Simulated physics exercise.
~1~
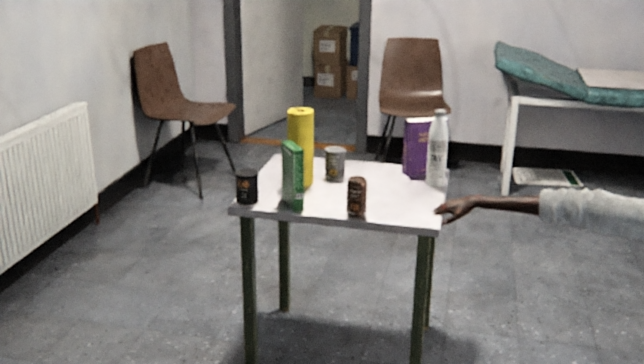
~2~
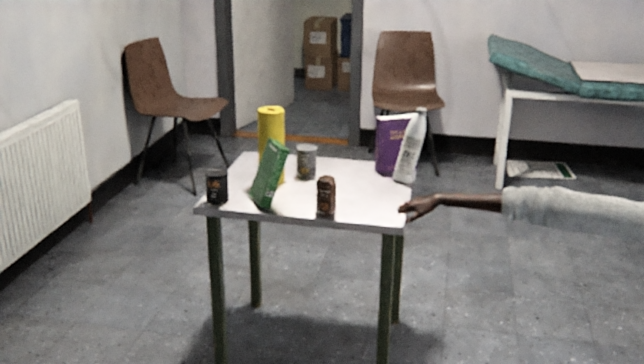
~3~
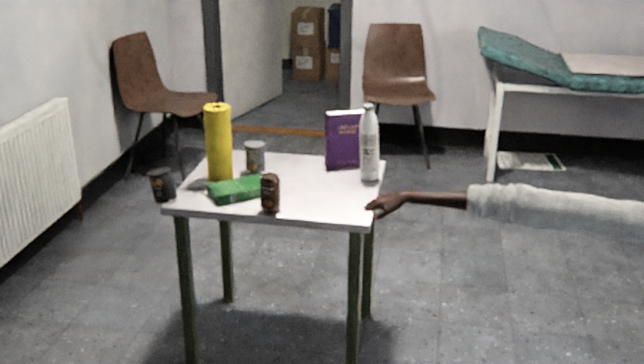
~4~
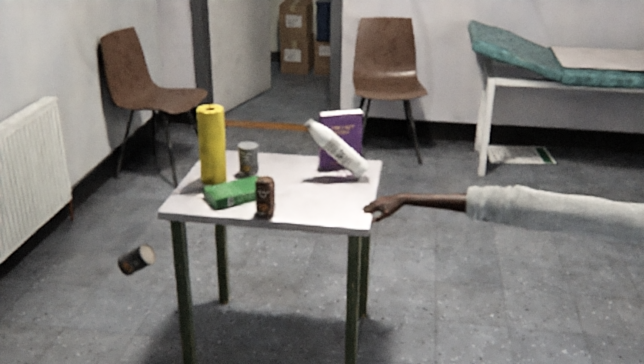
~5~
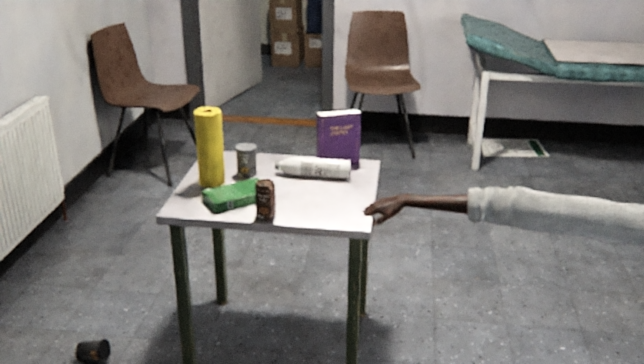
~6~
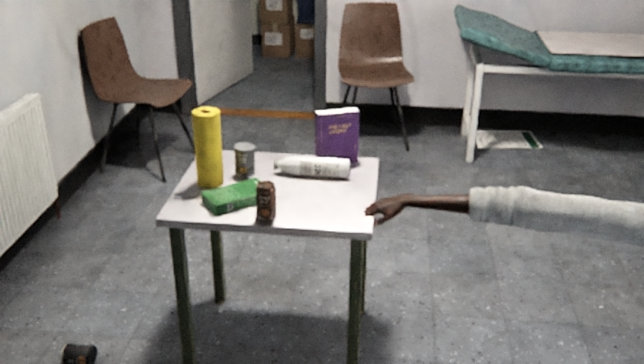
At first, seven items stand upright on a small white table while a hand reaches in from the right to its edge. The table slides left, and the green packet and the white bottle begin to tilt. The packet falls flat, while the black tin tips near the left edge as the bottle straightens briefly. The tin then drops off the table, and the bottle tips over in front of the purple book. In the end the tin lies on the floor, the packet and bottle lie on the table, and the other four items remain standing.
